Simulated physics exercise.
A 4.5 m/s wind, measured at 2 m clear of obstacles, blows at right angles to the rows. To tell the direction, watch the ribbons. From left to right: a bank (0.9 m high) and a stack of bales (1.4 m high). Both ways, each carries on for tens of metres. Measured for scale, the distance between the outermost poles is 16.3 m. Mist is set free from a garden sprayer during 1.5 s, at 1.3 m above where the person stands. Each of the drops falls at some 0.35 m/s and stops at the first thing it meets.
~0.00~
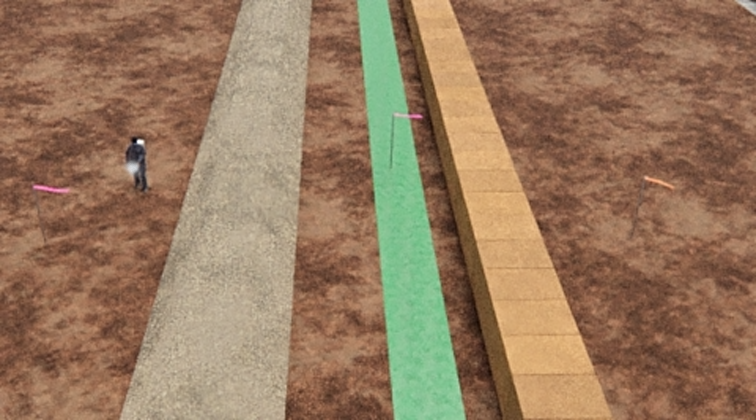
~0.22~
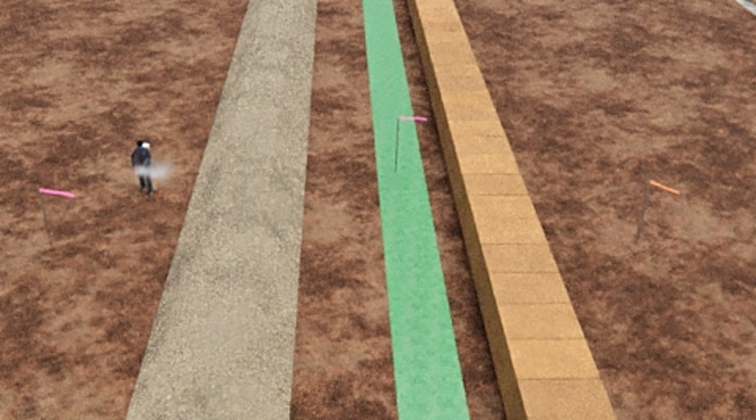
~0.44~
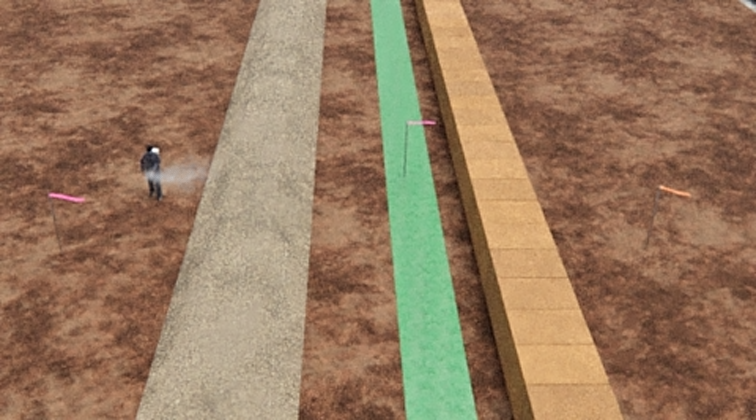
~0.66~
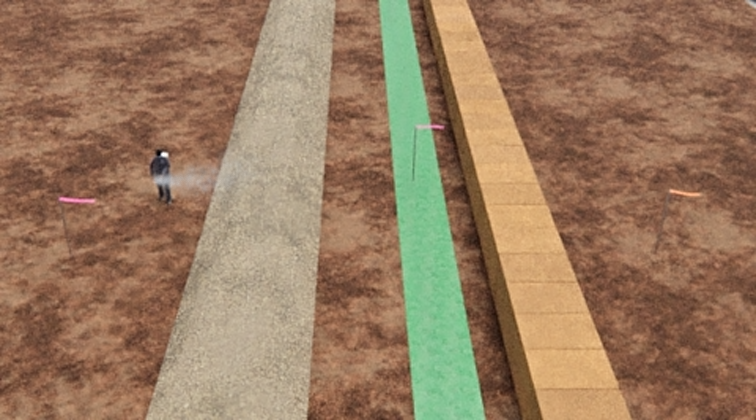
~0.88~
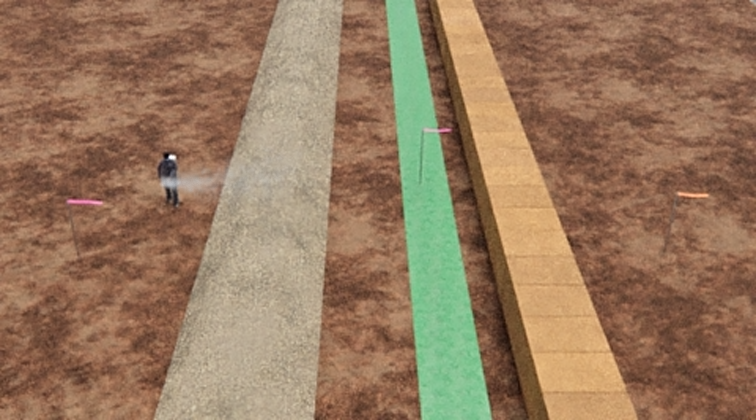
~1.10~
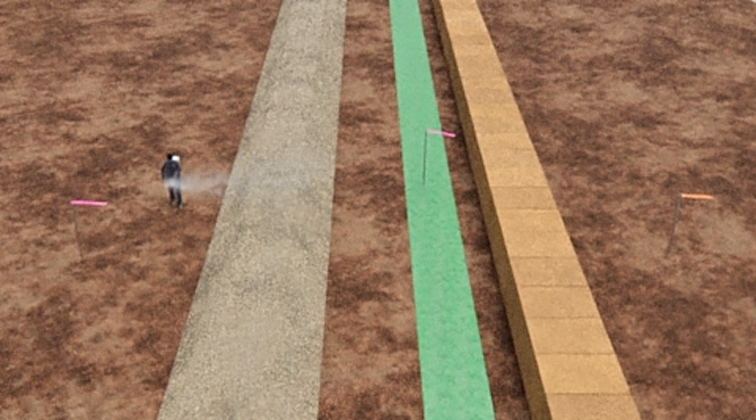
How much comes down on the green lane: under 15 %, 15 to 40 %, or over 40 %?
The share landing there is not even 15 %.
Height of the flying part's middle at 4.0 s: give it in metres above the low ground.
The middle sits around 1.8 m above the low ground.
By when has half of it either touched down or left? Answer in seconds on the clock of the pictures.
About 6.5 seconds.
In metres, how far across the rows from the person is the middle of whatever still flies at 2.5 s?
6.0 m.
After 2.5 s, 10 % is no longer flying here, and 0 % lies on the green lane; the middle of what still flies is 1.6 m above the low ground, near (378, 175).
After 4.0 s, 25 % is no longer flying here, and 2 % lies on the green lane; the middle of what still flies is 1.8 m above the low ground, near (568, 172).
After 8.0 s, 63 % is no longer flying here, and 8 % lies on the green lane.
After 20.0 s, 100 % is no longer flying here, and 8 % lies on the green lane.
After 45.0 s, 100 % is no longer flying here, and 8 % lies on the green lane.
